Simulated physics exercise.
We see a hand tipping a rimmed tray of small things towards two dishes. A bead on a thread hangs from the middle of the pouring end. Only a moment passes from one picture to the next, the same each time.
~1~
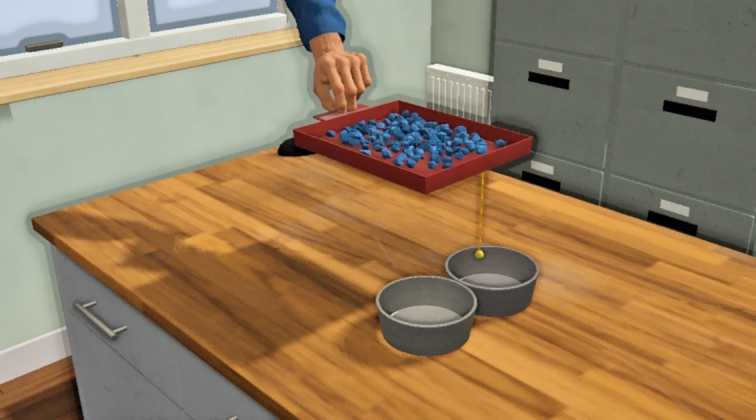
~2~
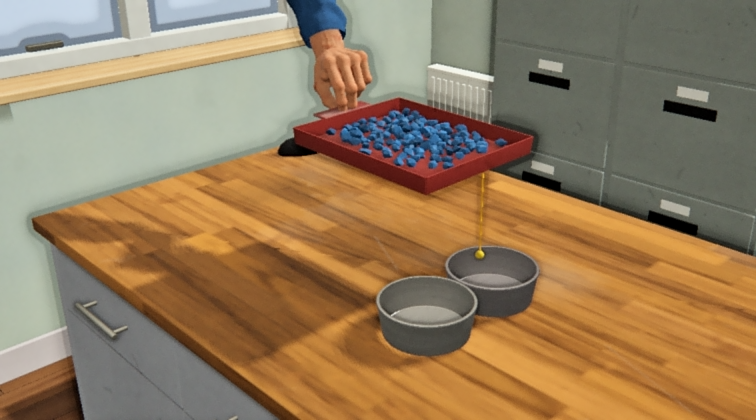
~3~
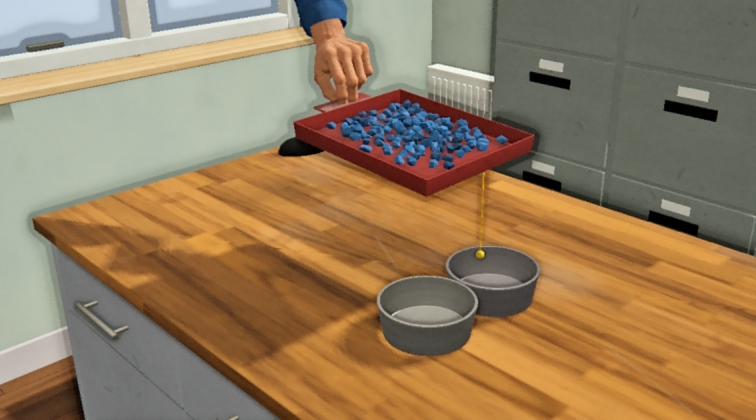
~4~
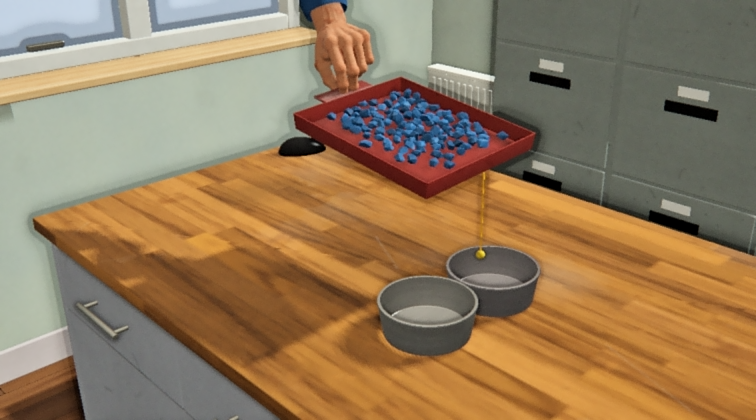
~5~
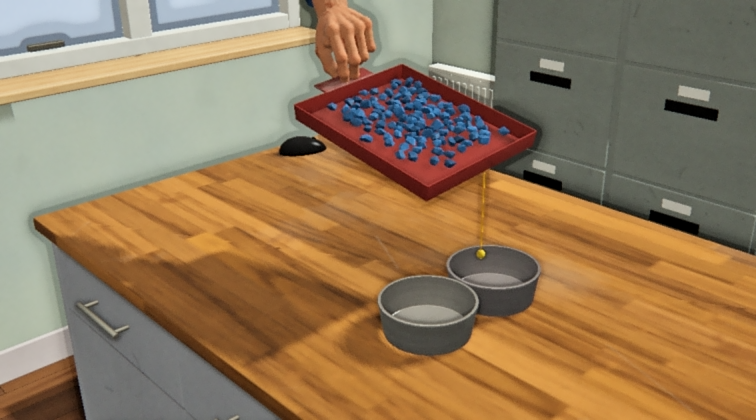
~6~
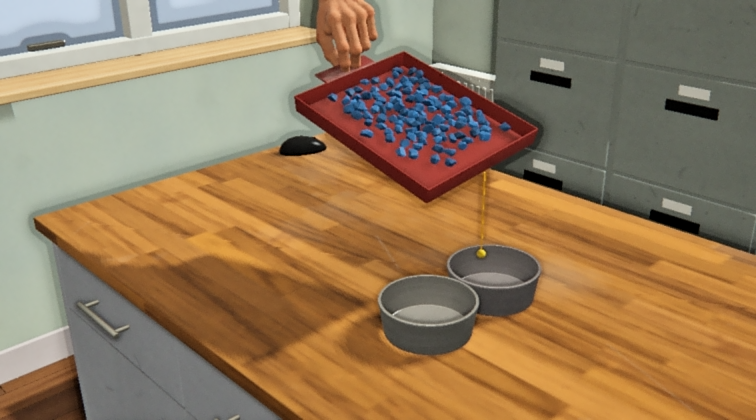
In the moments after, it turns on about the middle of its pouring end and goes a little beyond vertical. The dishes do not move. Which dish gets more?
Fuller: The left-hand dish.
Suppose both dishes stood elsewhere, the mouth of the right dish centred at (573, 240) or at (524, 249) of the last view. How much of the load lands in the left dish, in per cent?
The first gives 10 %, the second 70 %.
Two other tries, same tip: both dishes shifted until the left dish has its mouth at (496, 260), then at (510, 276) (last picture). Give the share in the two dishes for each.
Near 0 % and 10 %.
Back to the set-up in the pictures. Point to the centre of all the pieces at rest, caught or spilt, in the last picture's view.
At about (436, 320).
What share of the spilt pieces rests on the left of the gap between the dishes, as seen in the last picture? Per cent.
Near 20 %.
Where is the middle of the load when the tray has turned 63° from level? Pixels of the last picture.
At about (444, 168).
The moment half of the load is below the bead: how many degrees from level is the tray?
At some 100 degrees.
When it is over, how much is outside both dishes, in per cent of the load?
Near 10 %.
Shortly afterwards, tray tipped steeply; all but a few on the tray; only a few in the air.
Next, tray tipped past a quarter turn; near a third on the tray; near half in the left dish; only a few in the right dish; a little outside both; a little in the air.
Some moments later, tray tipped past a quarter turn; the bulk in the left dish; a little in the right dish; a little outside both.
In the end, tray tipped past a quarter turn; the bulk in the left dish; a little in the right dish; a little outside both.
